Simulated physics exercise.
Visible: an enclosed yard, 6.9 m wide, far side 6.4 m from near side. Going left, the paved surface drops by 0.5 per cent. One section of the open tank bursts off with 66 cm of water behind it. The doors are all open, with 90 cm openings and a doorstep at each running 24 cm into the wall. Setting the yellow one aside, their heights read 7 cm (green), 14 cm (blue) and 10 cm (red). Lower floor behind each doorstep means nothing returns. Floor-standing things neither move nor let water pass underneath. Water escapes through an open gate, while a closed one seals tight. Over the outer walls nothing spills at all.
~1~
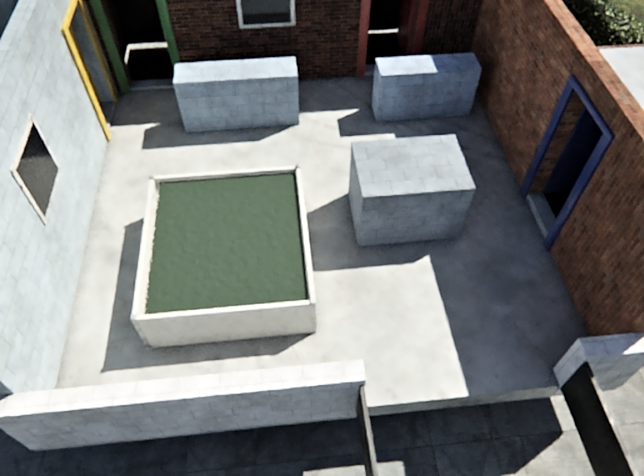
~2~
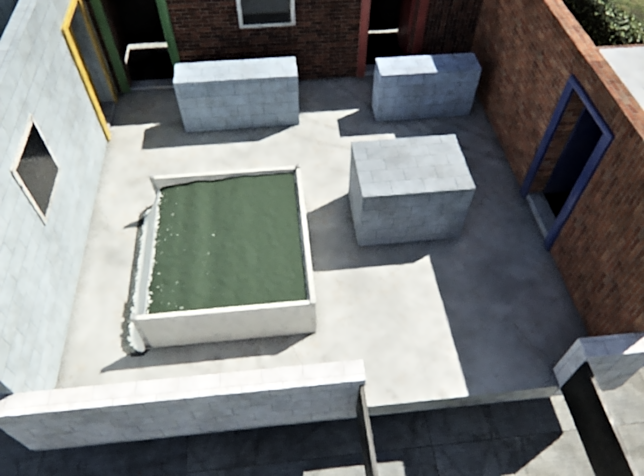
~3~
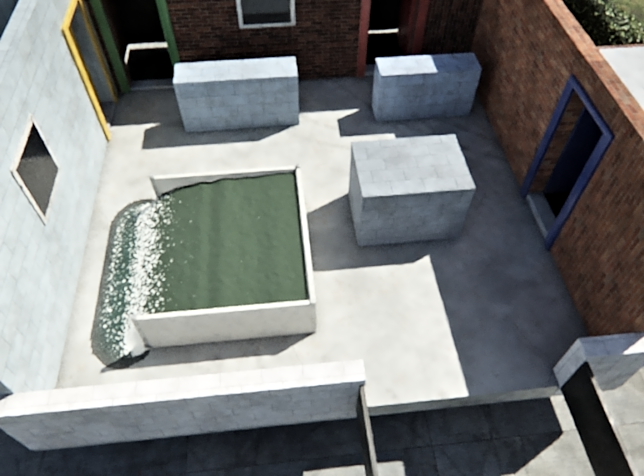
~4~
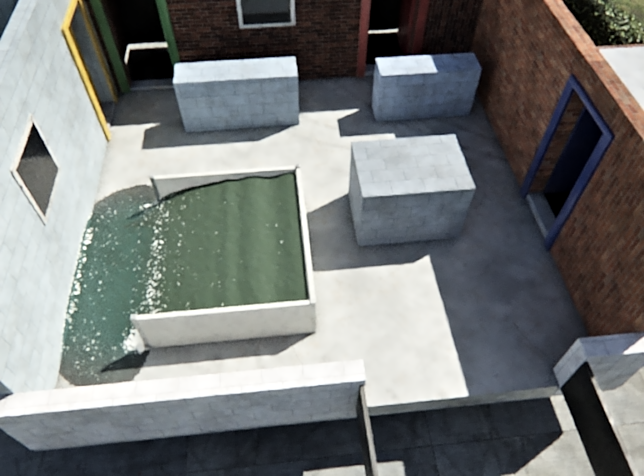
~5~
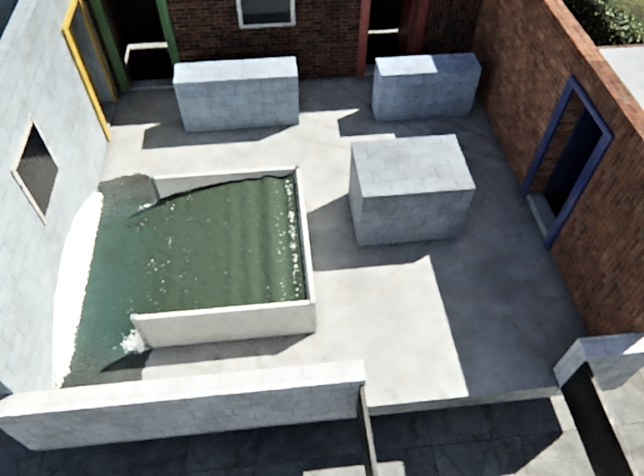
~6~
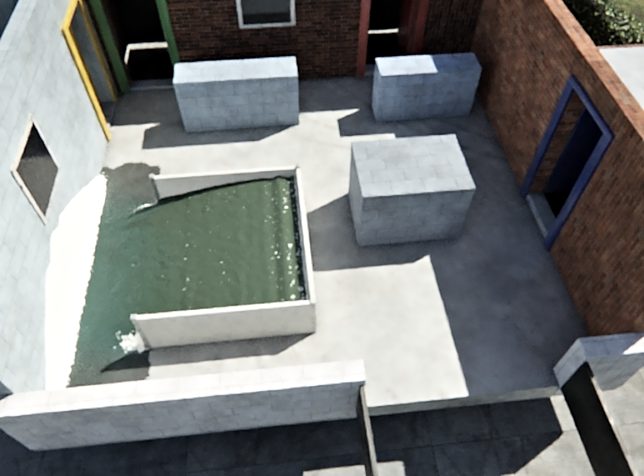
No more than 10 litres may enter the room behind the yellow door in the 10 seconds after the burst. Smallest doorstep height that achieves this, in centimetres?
12.5 cm.
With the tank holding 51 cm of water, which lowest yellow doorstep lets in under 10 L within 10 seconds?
Around 10.0 cm high.
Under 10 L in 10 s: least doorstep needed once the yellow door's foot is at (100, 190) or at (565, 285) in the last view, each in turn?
Around 24 and 12.5 cm respectively.
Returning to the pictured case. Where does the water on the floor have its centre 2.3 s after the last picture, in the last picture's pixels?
The centre of all the water is around (179, 261).
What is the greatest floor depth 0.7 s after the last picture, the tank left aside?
About 60 cm at most.
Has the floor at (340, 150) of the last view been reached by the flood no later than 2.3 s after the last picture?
At that moment it's not yet touched.
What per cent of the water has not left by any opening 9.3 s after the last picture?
I'd put it at about 78 per cent.
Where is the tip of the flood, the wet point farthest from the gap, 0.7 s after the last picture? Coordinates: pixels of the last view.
Lab note: Front tip approx. (114, 113).
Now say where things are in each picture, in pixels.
Still water, 66 cm deep, in the open tank at (226, 238); the yellow door at (94, 72) is dry, in the first picture.
The front is at (130, 345), 0.3 m from the gap at (155, 261); 0.6 m2 of floor is wet, 66 cm left at the back, in the second picture.
Water pours out at (156, 264) and has run 0.7 m, to (98, 340); about 12 cm deep outside, 66 cm at the back, in the third picture.
The front is at (94, 209), 1.1 m from the gap at (156, 265); 3.3 m2 of floor is wet, 65 cm left at the back, in the fourth picture.
Water pours out at (157, 265) and has run 1.3 m, to (98, 187); about 15 cm deep outside, 59 cm at the back, in the fifth picture.
The gap is at (157, 265), the front 1.5 m out at (102, 172); the back of the open tank holds 55 cm; the yellow door at (94, 72), 3.7 m from the gap, is still 1.4 m from the nearest water, in the sixth picture.
Then, 0.7 s after the last picture water covers 15 % of the floor, deepest (60 cm) near (53, 405); 4 cm at the yellow door, 0 litres in over its 6 cm doorstep.
Then, 2.3 s after the last picture water covers 45 % of the floor, deepest (33 cm) near (50, 420); 8 cm at the yellow door, 2 litres in over its 6 cm doorstep.
Then, 9.3 s after the last picture water covers 95 % of the floor, deepest (12 cm) near (358, 79); 11 cm at the yellow door, 90 litres in over its 6 cm doorstep.
At the yellow door as built, the water peaked near 12 cm, 6.5 s after the last picture.
With a doorstep of 10 cm, 29 litres would have come in within the 10 s; with 14 cm, 4 litres. So under 10 litres takes about 12.5 cm.
